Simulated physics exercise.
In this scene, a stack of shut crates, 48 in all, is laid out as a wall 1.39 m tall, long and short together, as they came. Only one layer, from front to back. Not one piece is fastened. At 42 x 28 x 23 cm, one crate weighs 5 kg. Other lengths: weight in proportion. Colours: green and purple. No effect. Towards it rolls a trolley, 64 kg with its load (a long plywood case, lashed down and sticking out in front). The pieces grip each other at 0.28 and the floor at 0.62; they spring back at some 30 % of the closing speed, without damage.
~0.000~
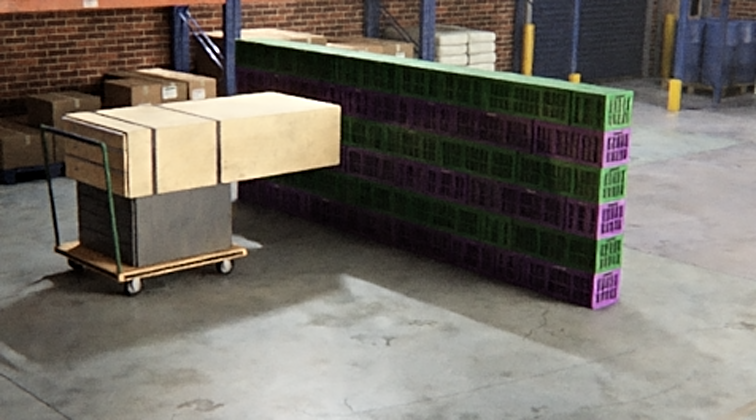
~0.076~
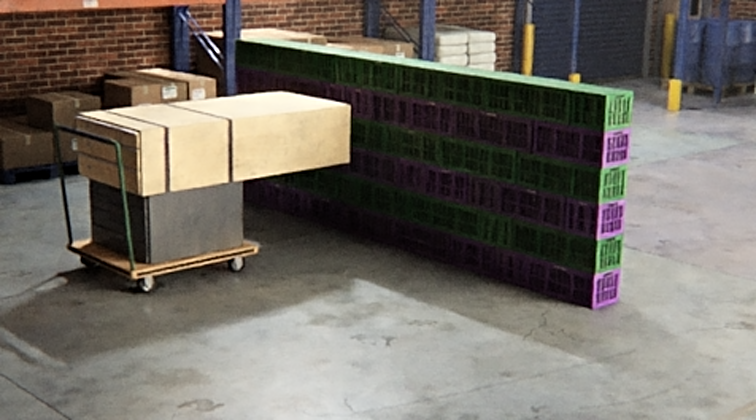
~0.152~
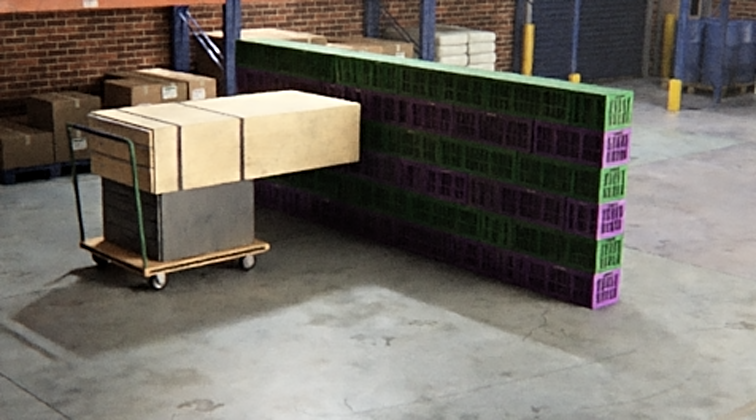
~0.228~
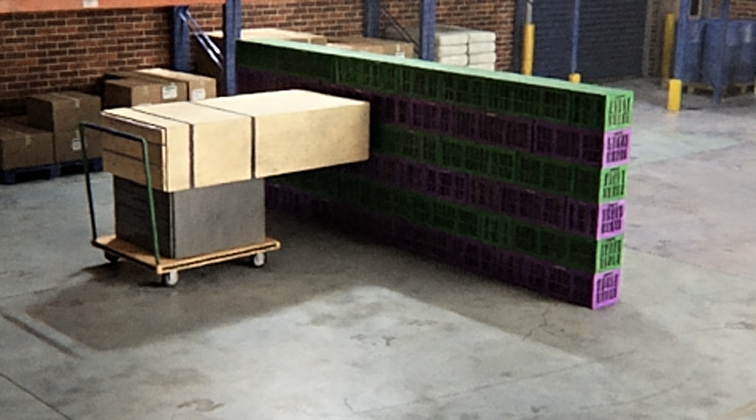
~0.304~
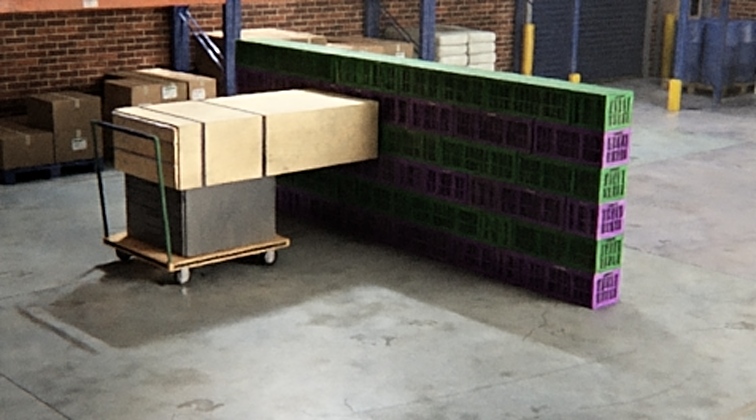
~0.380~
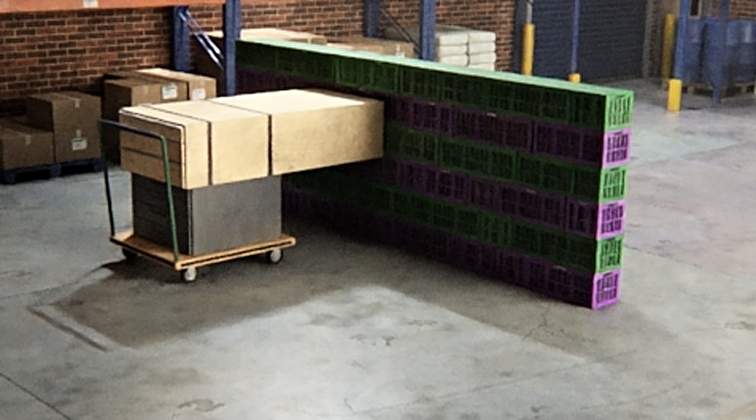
A trolley carrying a long pale case that juts out in front rolls slowly rightward across a concrete warehouse floor, towards a long wall of stacked green and purple crates. The gap narrows until the case's front end meets the crates and pushes slightly in, shifting some of them barely noticeably.
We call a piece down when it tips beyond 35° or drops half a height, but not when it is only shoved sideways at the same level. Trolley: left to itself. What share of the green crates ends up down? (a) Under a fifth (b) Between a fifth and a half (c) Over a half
Option a: Under a fifth.
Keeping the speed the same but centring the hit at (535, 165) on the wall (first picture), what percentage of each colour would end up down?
For purple it's 30 per cent, for green 40 per cent.
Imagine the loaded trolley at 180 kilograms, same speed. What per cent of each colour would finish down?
Down by colour: Purple 30, green 50 per cent.
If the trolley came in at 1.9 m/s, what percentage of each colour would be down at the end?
In that case purple 30, green 50 per cent.
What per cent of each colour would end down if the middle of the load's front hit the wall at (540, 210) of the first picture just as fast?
You'd end up with purple at 0 and green at 0 percent down.
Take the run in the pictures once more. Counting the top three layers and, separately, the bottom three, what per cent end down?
Top share 0 per cent; bottom share 0 per cent.
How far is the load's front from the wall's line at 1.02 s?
At that moment, around 10 cm past it.
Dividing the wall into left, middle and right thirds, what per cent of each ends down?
Left 0 %, middle 0 %, right 0 %.
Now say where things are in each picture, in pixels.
In the first picture (pixels give the middle of a visible side), load (334, 125) 39 cm short of the wall; top green crate (463, 90); top purple crate (304, 93); none has stirred.
Load (344, 123) 29 cm short of the wall; top green crate (463, 90), in the second picture.
Load (354, 122) 20 cm short of the wall; top green crate (463, 90), in the third picture.
Load (364, 121) 10 cm short of the wall; top green crate (463, 90), in the fourth picture.
Load (373, 119) just touching; top green crate (463, 90), in the fifth picture.
Load (378, 119) 41 mm into the wall's line; top green crate (463, 90); movement in 8 of them, in the sixth picture.
After 0.44 s, load 7 cm past the wall's line, still rolling; none of the 22 green crates down (0 of 48 in all colours); top green crate unmoved; top purple crate 7 cm from its place.
After 0.56 s, load 10 cm past the wall's line, still rolling; none of the 22 green crates down (0 of 48 in all colours); top green crate unmoved; top purple crate 10 cm from its place.
In the end (1.5 s), load 8 cm past the wall's line, stopped; none of the 22 green crates down (0 of 48 in all colours); top green crate unmoved; top purple crate 9 cm from its place. That is 0 per cent. From the last view, middles, top green crate near (477, 88), top purple crate near (325, 90).
